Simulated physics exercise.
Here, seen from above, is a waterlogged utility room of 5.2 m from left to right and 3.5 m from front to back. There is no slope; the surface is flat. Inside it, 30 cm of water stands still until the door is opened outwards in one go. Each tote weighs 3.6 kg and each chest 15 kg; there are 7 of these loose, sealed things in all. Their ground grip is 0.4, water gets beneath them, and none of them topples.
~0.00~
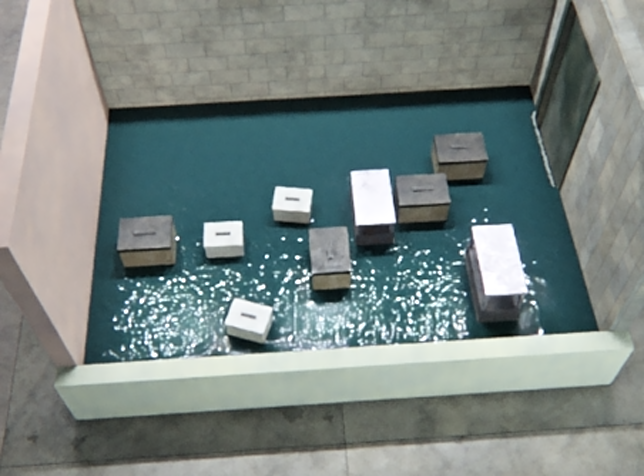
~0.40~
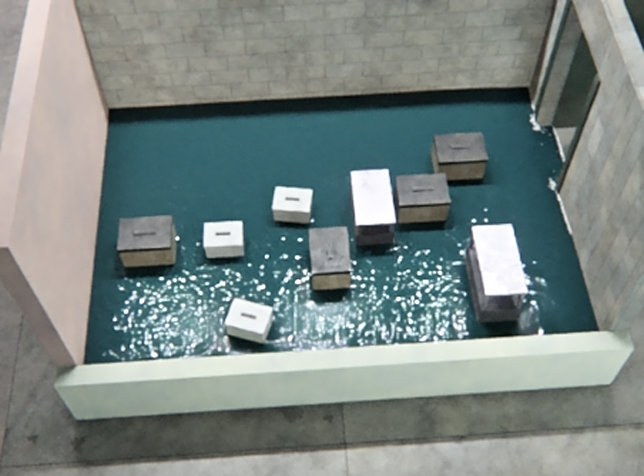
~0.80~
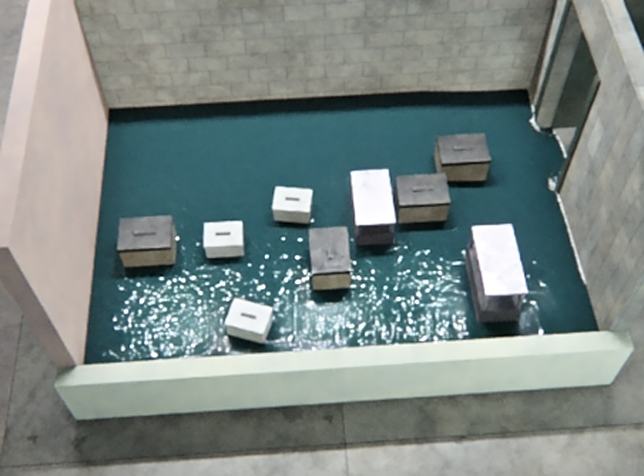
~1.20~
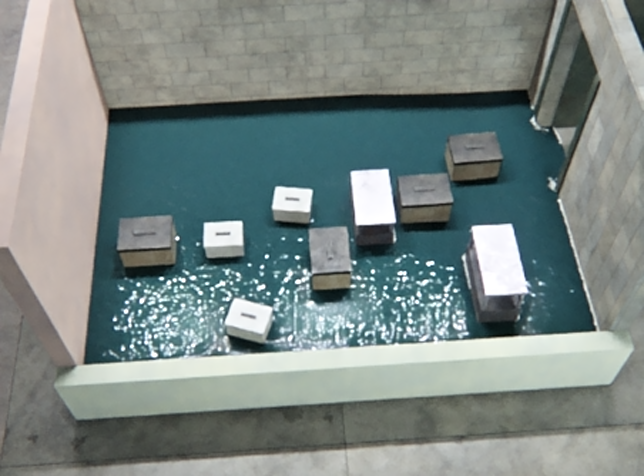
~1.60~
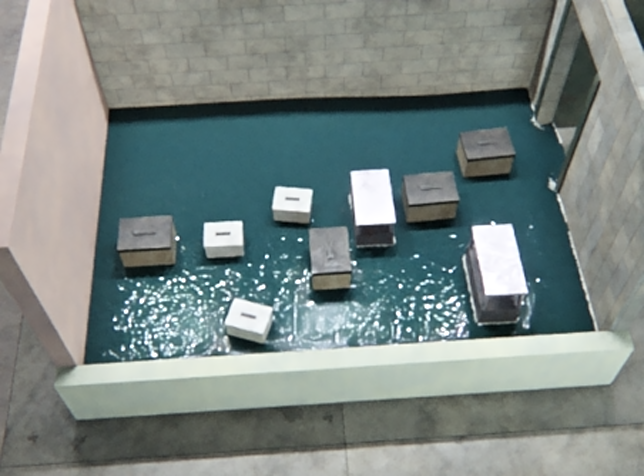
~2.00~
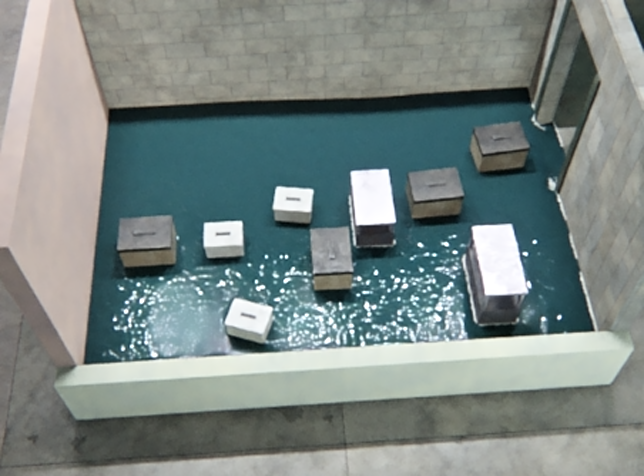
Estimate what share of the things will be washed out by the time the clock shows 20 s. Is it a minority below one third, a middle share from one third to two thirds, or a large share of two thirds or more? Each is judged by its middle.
Swept away: One third up to two thirds.
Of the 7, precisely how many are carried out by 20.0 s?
My count is 4.
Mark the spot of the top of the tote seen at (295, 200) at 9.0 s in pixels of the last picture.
Its top ends up at around (382, 142).
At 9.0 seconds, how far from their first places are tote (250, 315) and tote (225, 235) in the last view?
That comes to 60 cm for the first and 50 cm for the second.
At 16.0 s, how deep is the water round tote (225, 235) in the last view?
Around 16 centimetres.
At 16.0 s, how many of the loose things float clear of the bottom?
The number is 3.
After 4.0 s 1 of 7 are out; 6 afloat.
After 9.0 s 2 of 7 are out; 5 afloat.
After 16.0 s 4 of 7 are out; 3 afloat.
After 20.0 s 4 of 7 are out; 3 afloat.
